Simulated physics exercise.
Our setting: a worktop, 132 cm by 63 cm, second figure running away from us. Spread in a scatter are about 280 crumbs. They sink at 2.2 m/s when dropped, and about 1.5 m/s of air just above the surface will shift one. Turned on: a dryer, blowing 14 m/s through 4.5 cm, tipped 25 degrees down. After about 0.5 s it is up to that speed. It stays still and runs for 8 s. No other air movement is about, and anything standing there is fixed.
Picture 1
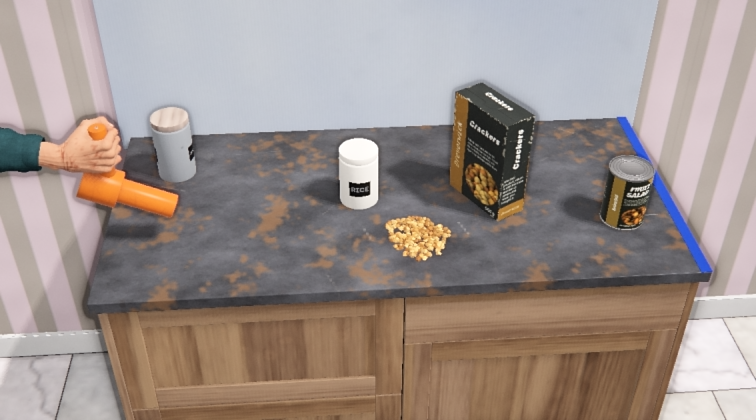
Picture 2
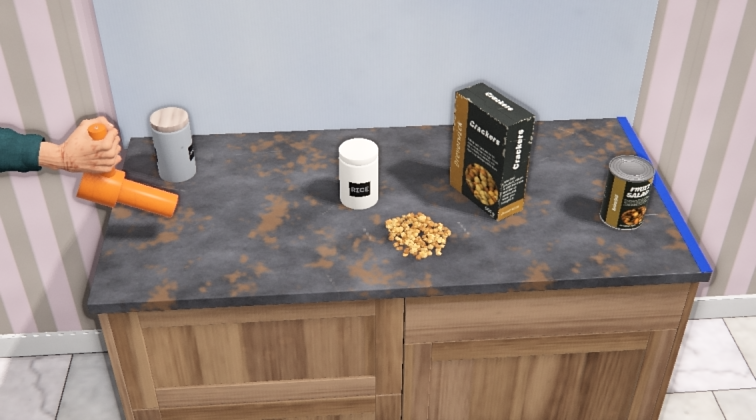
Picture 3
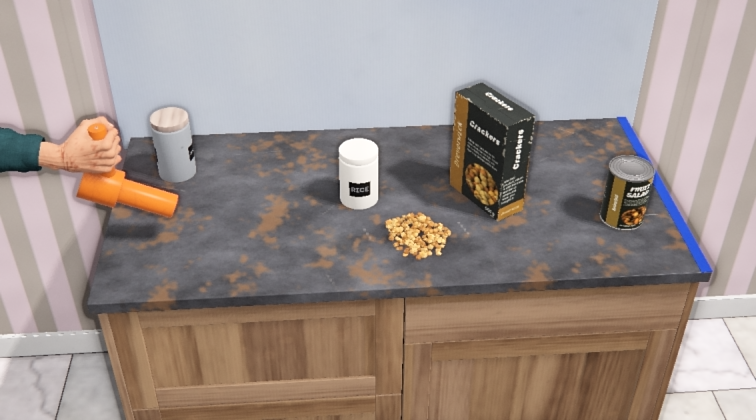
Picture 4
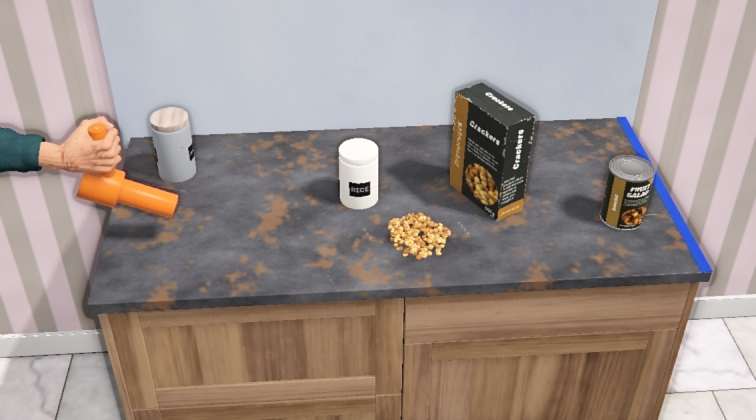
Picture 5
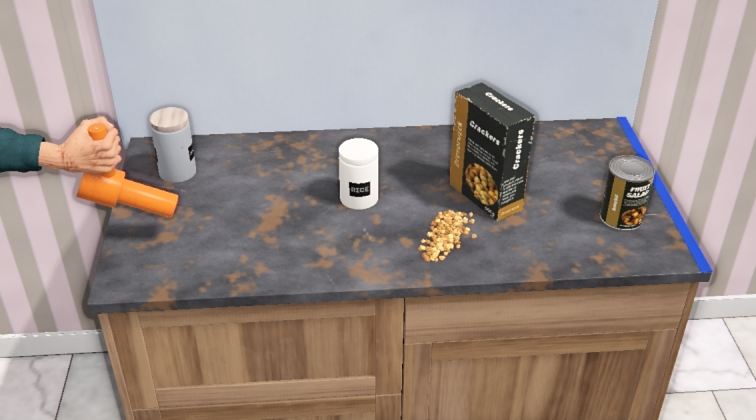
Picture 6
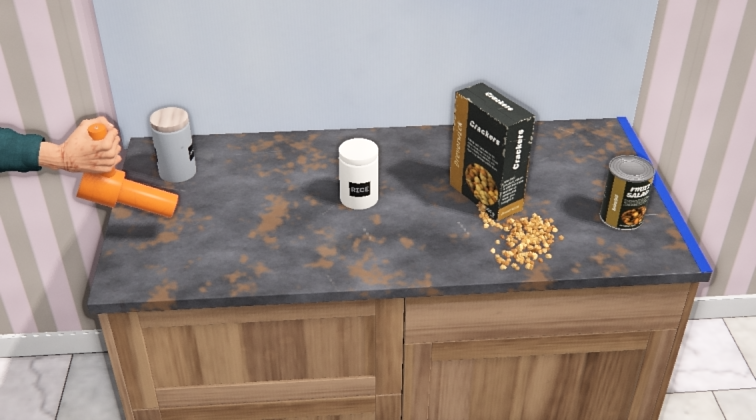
The golden crumbs lay still in a pile on the dark counter while a hand held an orange dryer at the left, then they slid and scattered to the right, past the front of the cracker box.
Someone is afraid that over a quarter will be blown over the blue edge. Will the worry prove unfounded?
Quarter exceeded.
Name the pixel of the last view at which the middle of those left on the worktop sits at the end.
Roughly at (591, 190).
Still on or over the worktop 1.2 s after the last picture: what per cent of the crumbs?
Estimate: Around 20 percent.
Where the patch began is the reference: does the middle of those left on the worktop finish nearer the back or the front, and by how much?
It has shifted to the far side, by around 15 cm.
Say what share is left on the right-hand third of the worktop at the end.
15 %.
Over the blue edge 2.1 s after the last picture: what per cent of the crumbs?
Roughly 70 per cent.
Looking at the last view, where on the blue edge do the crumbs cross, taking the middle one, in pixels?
The middle of the crossings lies near (695, 240) in the last picture.
Then, 1.2 s after the last picture, 16 % are on the move or not yet settled, 66 % are over the blue edge; the middle of those still in play is near (596, 202).
Then, 2.1 s after the last picture, 14 % are on the move or not yet settled, 68 % are over the blue edge; the middle of those still in play is near (594, 201).
Then, 4.0 s after the last picture, 11 % are on the move or not yet settled, 69 % are over the blue edge; the middle of those still in play is near (595, 197).
Then, 7.6 s after the last picture, at the end, 69 % are over the blue edge.
